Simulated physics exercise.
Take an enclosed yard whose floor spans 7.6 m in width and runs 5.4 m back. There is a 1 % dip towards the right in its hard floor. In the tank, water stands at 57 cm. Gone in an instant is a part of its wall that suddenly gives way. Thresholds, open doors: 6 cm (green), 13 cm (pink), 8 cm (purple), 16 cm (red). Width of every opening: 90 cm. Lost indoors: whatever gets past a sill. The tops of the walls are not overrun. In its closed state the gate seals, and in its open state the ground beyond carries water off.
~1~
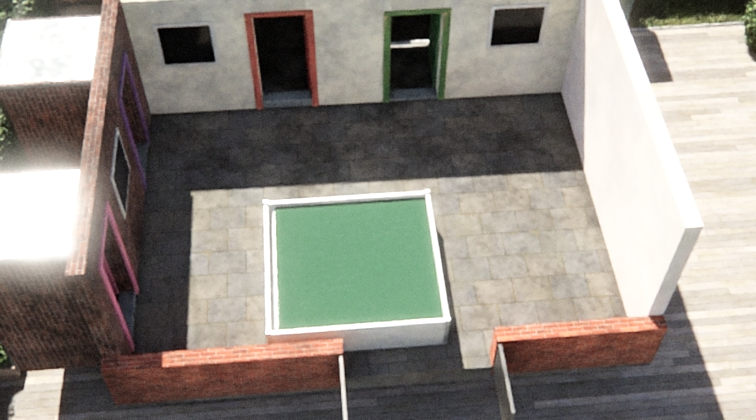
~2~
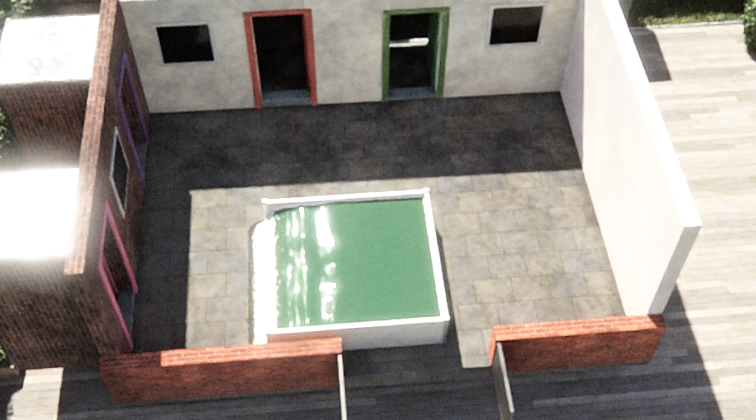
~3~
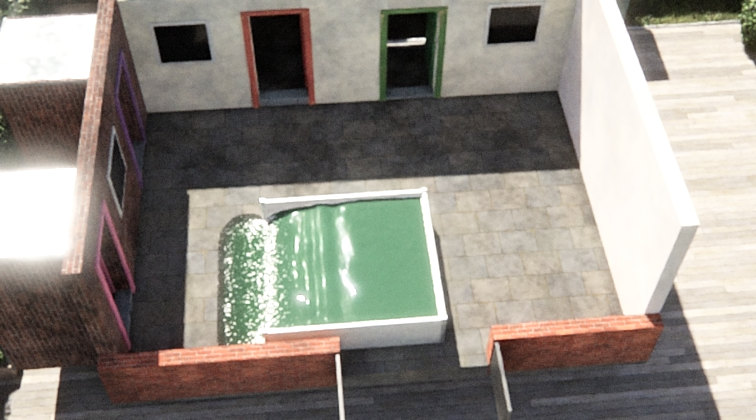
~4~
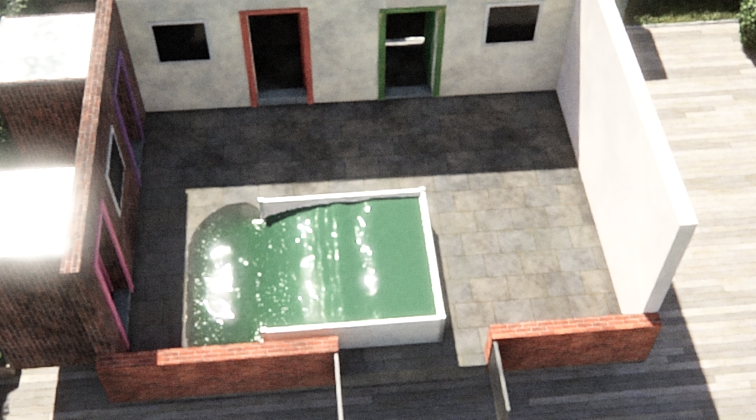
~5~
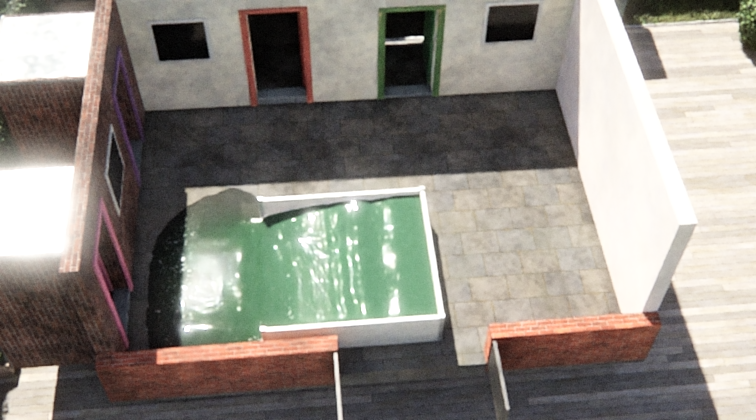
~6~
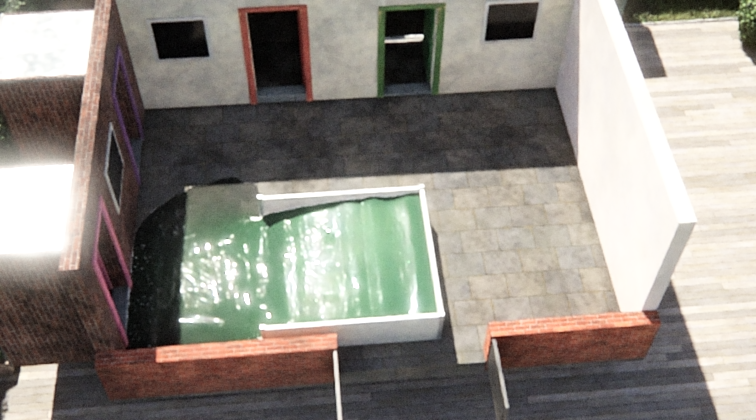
The footage shows a walled, paved yard seen from above with a white-rimmed tank of still green water, which then pours out over the tank's left side and spreads across the paving to the brick wall on the left.
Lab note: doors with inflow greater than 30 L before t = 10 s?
Green door not greater, pink door greater, purple door greater, red door not greater.
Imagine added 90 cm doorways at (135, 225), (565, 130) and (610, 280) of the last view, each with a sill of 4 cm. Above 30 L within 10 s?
Taking them in order, the first gets enough, the second enough and the third too little.
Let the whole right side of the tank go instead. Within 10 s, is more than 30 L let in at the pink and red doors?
At pink the amount is beneath the mark, while at red it is beneath the mark.
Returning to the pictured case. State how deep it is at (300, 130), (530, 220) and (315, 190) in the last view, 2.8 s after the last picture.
1, 0 and 0 cm.
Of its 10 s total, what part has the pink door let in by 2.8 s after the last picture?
Share: ~ 90 %.
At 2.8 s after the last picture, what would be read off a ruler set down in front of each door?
Depths in cm: Green 0, pink 27, purple 12, red 8.
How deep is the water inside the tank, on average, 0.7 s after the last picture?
The mean depth is around 36 cm.
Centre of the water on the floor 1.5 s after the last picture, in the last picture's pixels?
Close to (256, 276) in the last picture.
Then, 0.7 s after the last picture water covers 25 % of the floor and is deepest (38 cm) near (129, 321); green door not reached, pink door 36 cm at the sill, 69 L in, purple door not reached, red door not reached.
Then, 1.5 s after the last picture water covers 25 % of the floor and is deepest (40 cm) near (138, 362); green door not reached, pink door 38 cm at the sill, 198 L in, purple door 13 cm at the sill, 1 L in, red door not reached.
Then, 2.8 s after the last picture water covers 35 % of the floor and is deepest (30 cm) near (155, 115); green door not reached, pink door 27 cm at the sill, 360 L in, purple door 12 cm at the sill, 13 L in, red door 8 cm at the sill, 0 L in.
Then, 5.3 s after the last picture water covers 70 % of the floor and is deepest (17 cm) near (195, 135); green door 6 cm at the sill, 0 L in, pink door 10 cm at the sill, 409 L in, purple door 13 cm at the sill, 33 L in, red door 15 cm at the sill, 0 L in.
Then, 9.3 s after the last picture water covers 90 % of the floor and is deepest (16 cm) near (627, 337); green door 4 cm at the sill, 0 L in, pink door 6 cm at the sill, 409 L in, purple door 6 cm at the sill, 60 L in, red door 7 cm at the sill, 0 L in.
